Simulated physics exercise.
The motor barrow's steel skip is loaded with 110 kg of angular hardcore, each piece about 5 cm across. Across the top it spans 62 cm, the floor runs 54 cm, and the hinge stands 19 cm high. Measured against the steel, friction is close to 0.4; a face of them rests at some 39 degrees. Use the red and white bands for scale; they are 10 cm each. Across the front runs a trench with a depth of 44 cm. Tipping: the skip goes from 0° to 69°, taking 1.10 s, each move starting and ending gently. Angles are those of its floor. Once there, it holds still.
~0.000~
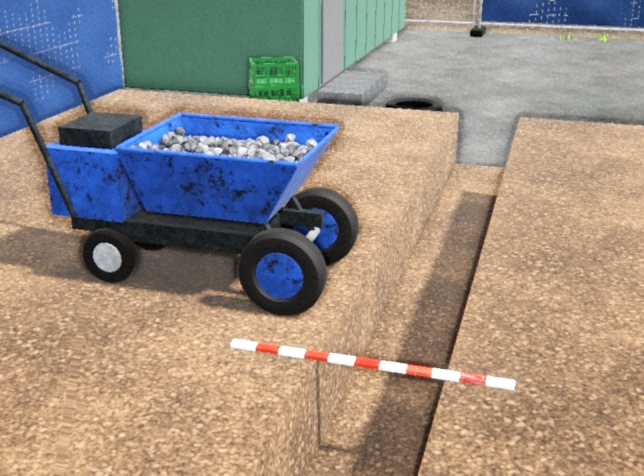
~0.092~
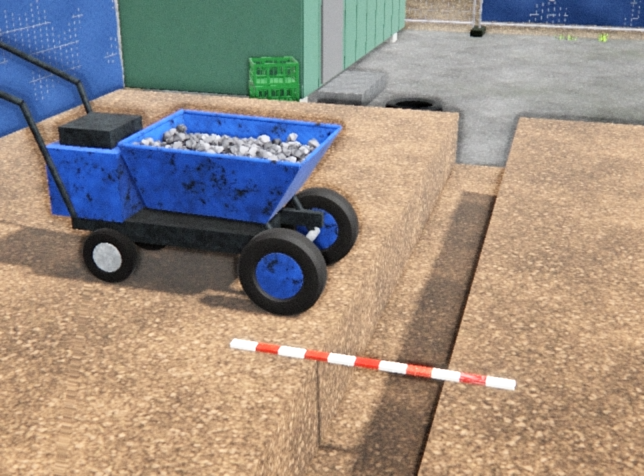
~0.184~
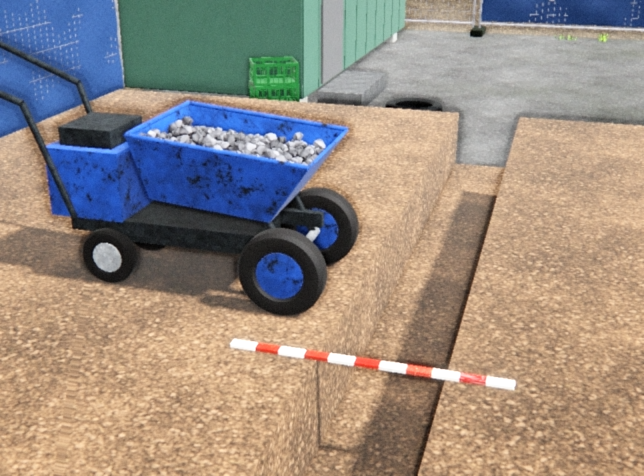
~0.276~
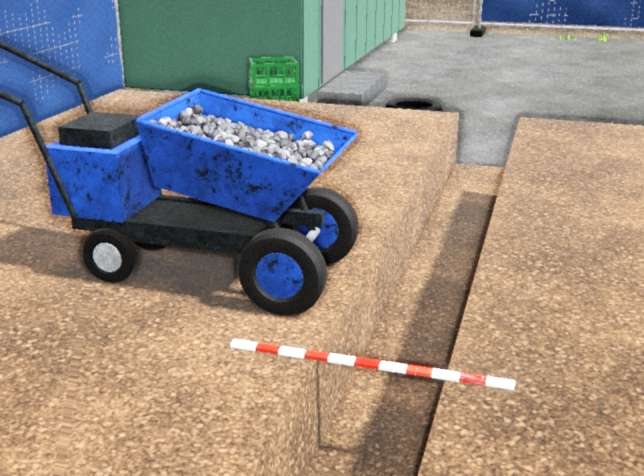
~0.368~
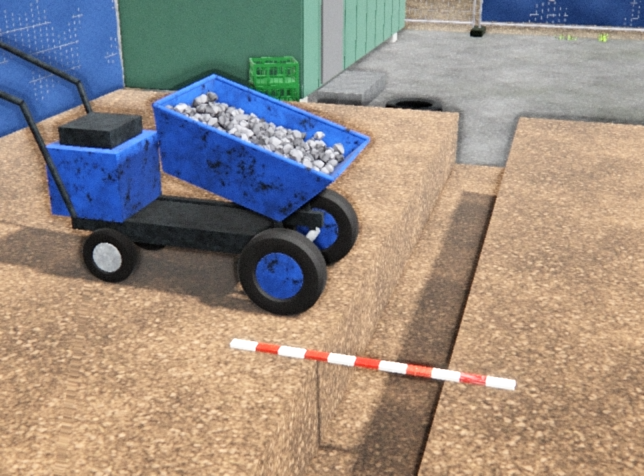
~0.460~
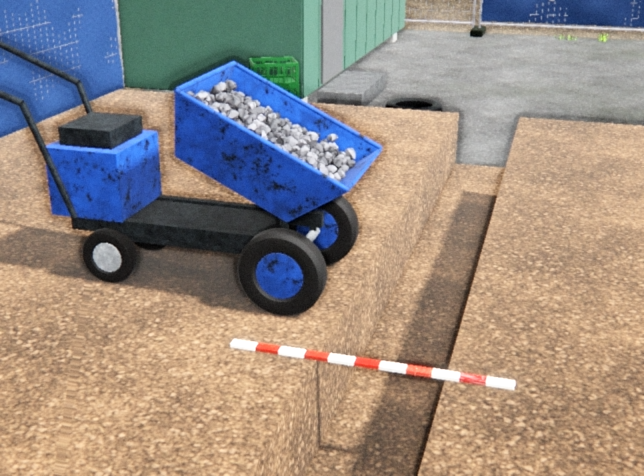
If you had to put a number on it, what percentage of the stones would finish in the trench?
I'd put it at about 45 percent.
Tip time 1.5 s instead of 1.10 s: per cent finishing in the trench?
Something close to 45 per cent.
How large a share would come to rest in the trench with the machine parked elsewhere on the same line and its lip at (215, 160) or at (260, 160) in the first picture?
Near 50 and near 55 percent.
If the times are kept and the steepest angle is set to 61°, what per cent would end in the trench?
Some 20 in a hundred, I'd say.
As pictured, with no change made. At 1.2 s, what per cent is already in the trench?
Some 15 per cent of the load by that point.
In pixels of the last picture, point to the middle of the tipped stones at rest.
The stones end up centred near (439, 381).
After 0.8 s the floor is at 58°; 100 % in the skip; the foremost stones are at (382, 213).
After 1.2 s the floor is at 69°; 87 % in the skip, 13 % in the trench, 1 % past the trench; the foremost stones are at (472, 309).
After 1.5 s the floor is at 69°; 62 % in the skip, 27 % in the trench, 11 % past the trench; the foremost stones are at (569, 309).
After 3.5 s the floor is at 69°; 44 % in the skip, 45 % in the trench, 11 % past the trench; the foremost stones are at (606, 316).
